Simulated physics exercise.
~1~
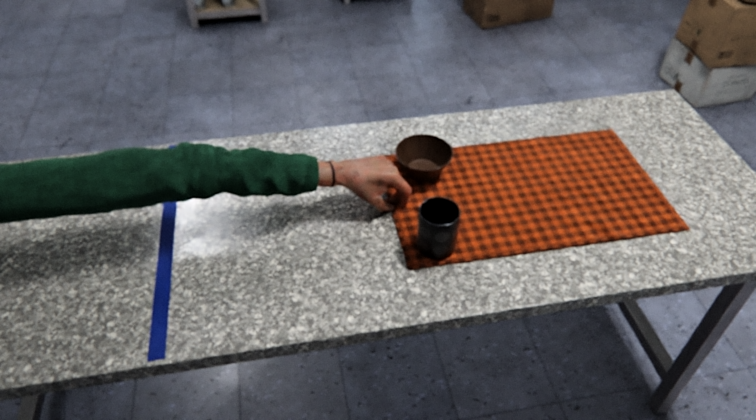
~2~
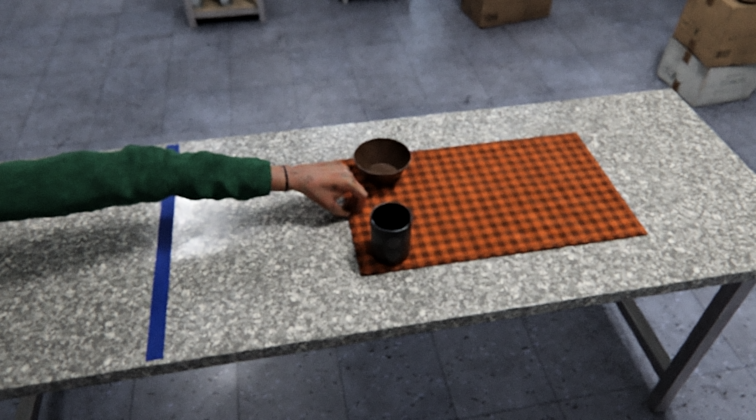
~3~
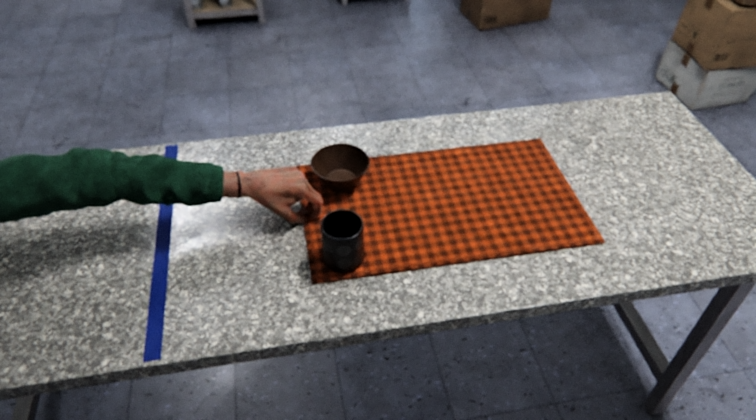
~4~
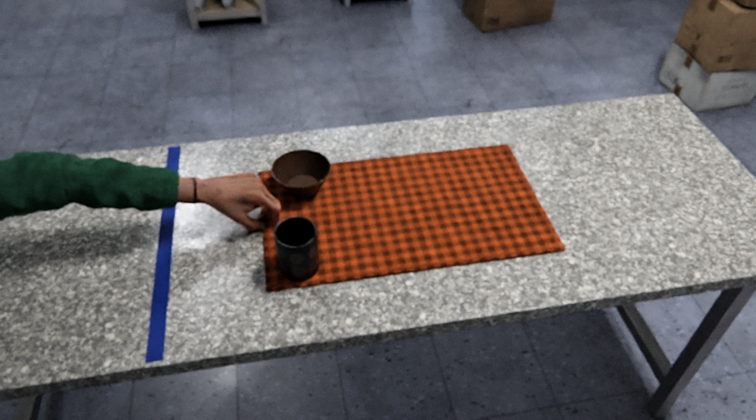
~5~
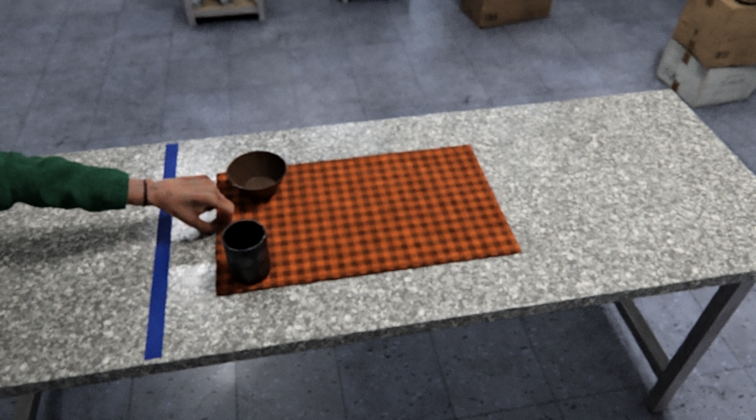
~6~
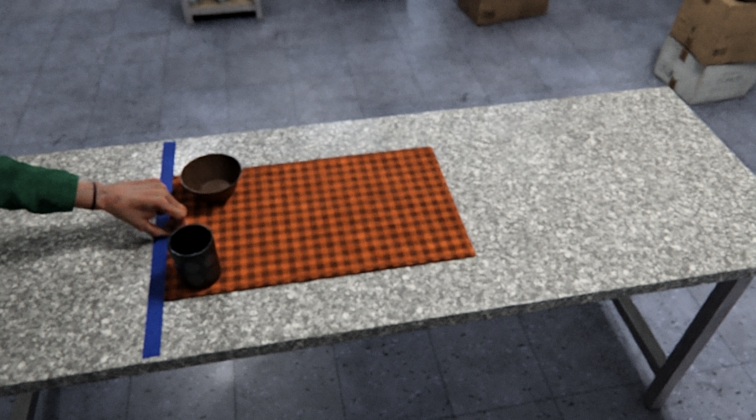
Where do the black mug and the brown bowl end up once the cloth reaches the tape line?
Both are still on the orange cloth, near its left edge, with the black mug standing upright.
